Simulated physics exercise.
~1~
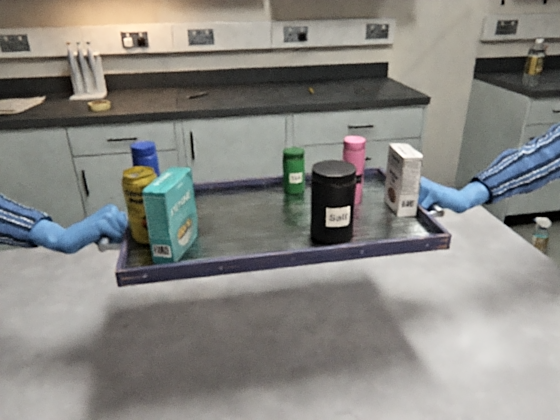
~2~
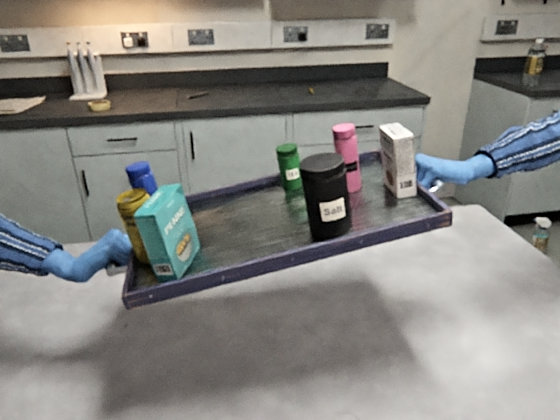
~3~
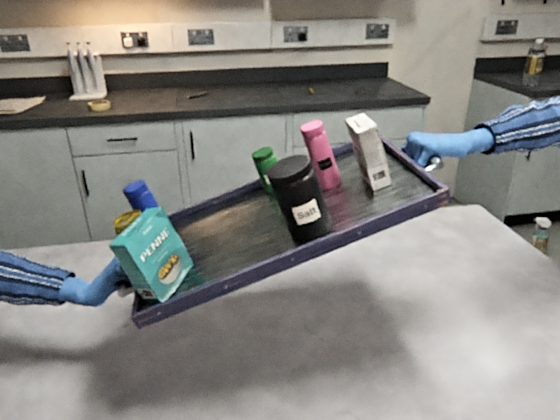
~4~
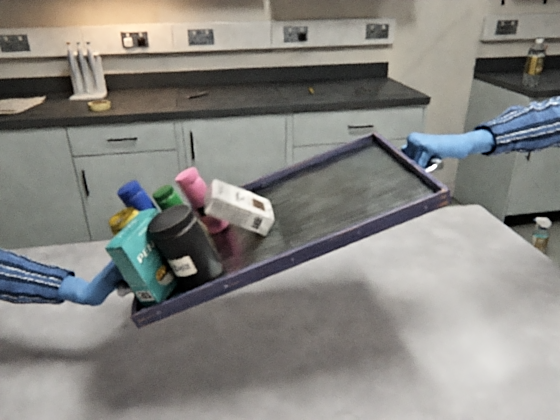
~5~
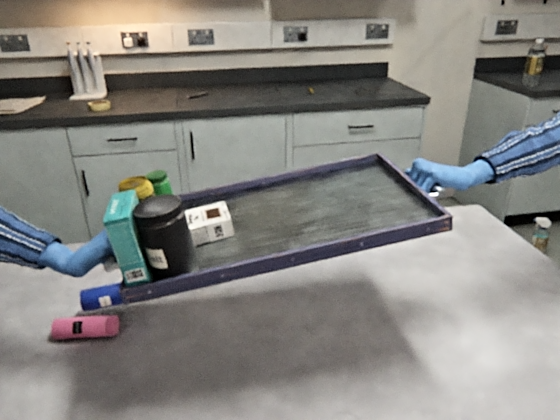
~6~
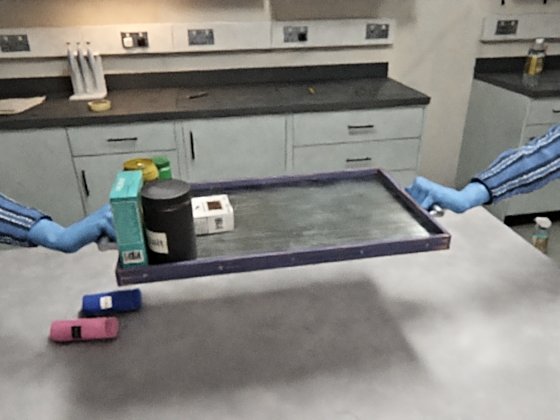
At the start, two blue-gloved hands hold a level tray above a table, carrying a black jar, a white packet, a turquoise packet, a yellow can, and green, pink and blue shakers. The left edge dips, and the items lean with the tray. As the slope steepens, the black jar, white packet, and green and pink shakers slide left and crowd against the others, the white packet tipping onto its side. The pink and blue shakers then drop off the left end. The hands level the tray, leaving both shakers lying on the table and the white packet toppled beside the upright items bunched at the left.
